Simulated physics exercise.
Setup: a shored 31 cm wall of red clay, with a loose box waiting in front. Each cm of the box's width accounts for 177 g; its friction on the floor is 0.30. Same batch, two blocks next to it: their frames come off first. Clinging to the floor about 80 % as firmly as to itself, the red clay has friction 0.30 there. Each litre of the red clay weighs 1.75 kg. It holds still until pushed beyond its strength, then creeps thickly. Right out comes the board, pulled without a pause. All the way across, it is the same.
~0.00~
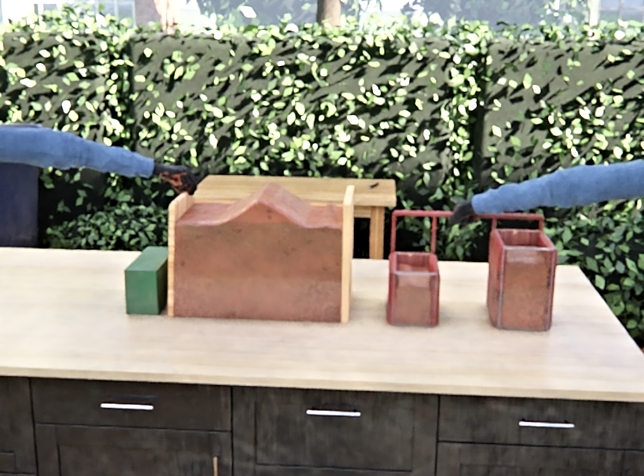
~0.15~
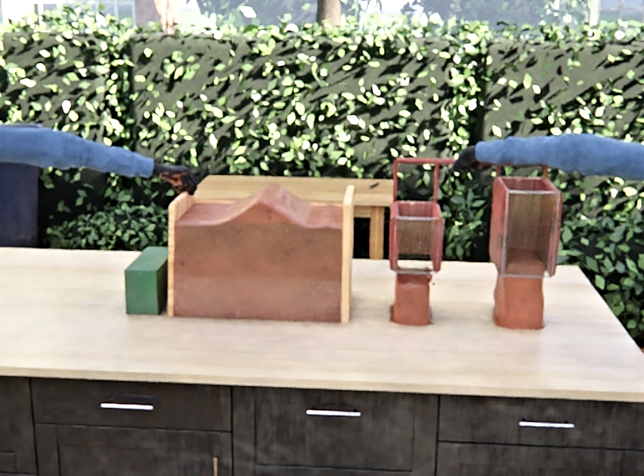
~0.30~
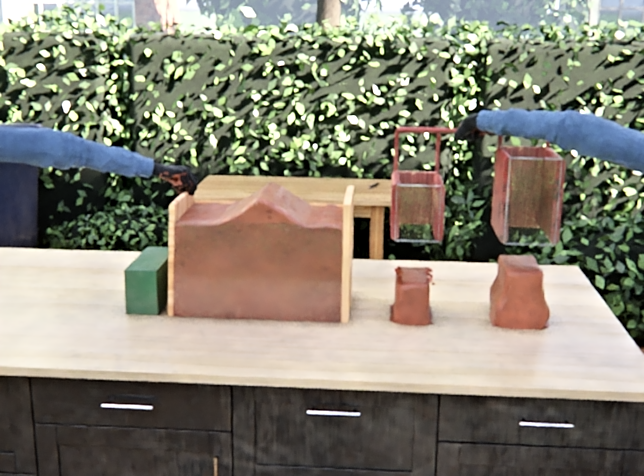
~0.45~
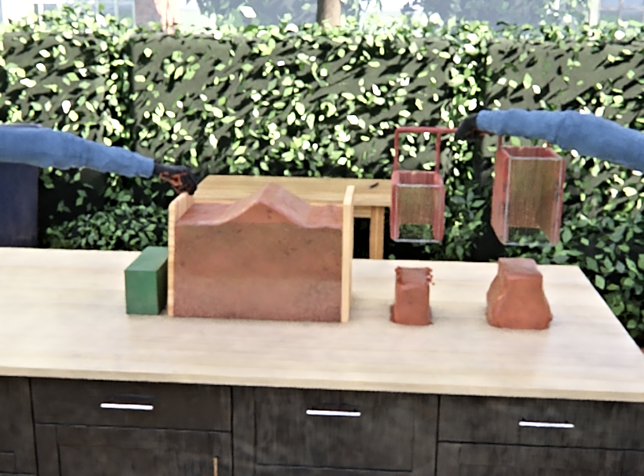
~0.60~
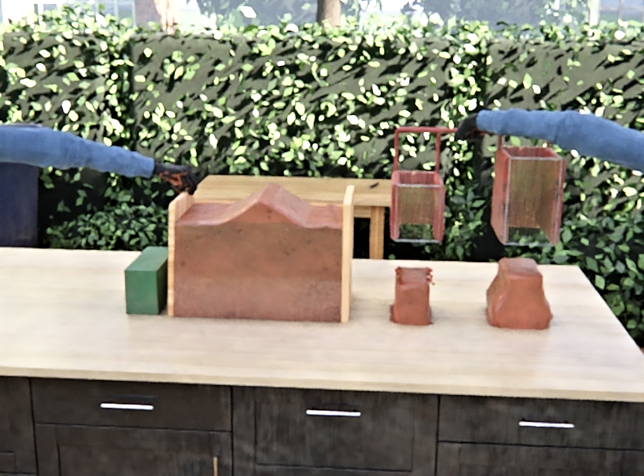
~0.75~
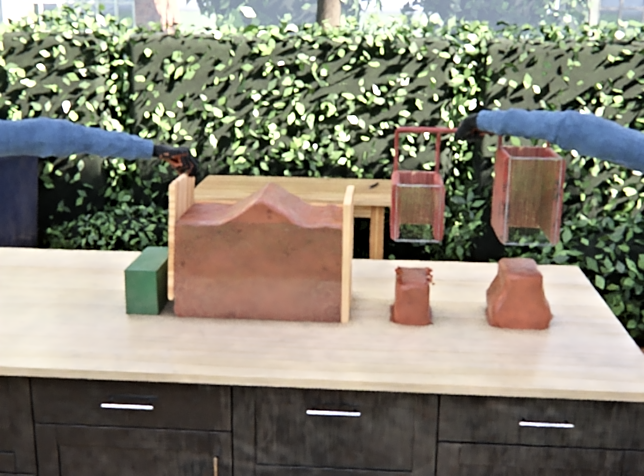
Two red box molds lift off small clay blocks, then a gloved hand raises the left board slightly.
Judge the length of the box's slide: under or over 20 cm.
The answer comes to smaller than 20 centimetres.
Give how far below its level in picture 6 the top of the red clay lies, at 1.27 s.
Some 2.0 cm.
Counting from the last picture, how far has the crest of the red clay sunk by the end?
I'd put it at close to 7.0 cm.
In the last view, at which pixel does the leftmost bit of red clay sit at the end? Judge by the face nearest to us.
You'll find it close to (127, 308).
By 0.99 s, the box has not moved.
By 1.27 s, the box has not moved.
By 1.55 s, the box has been pushed 6.3 cm.
By 1.83 s, the box has been pushed 10 cm.
By 1.95 s, at the end, the box has been pushed 10 cm.
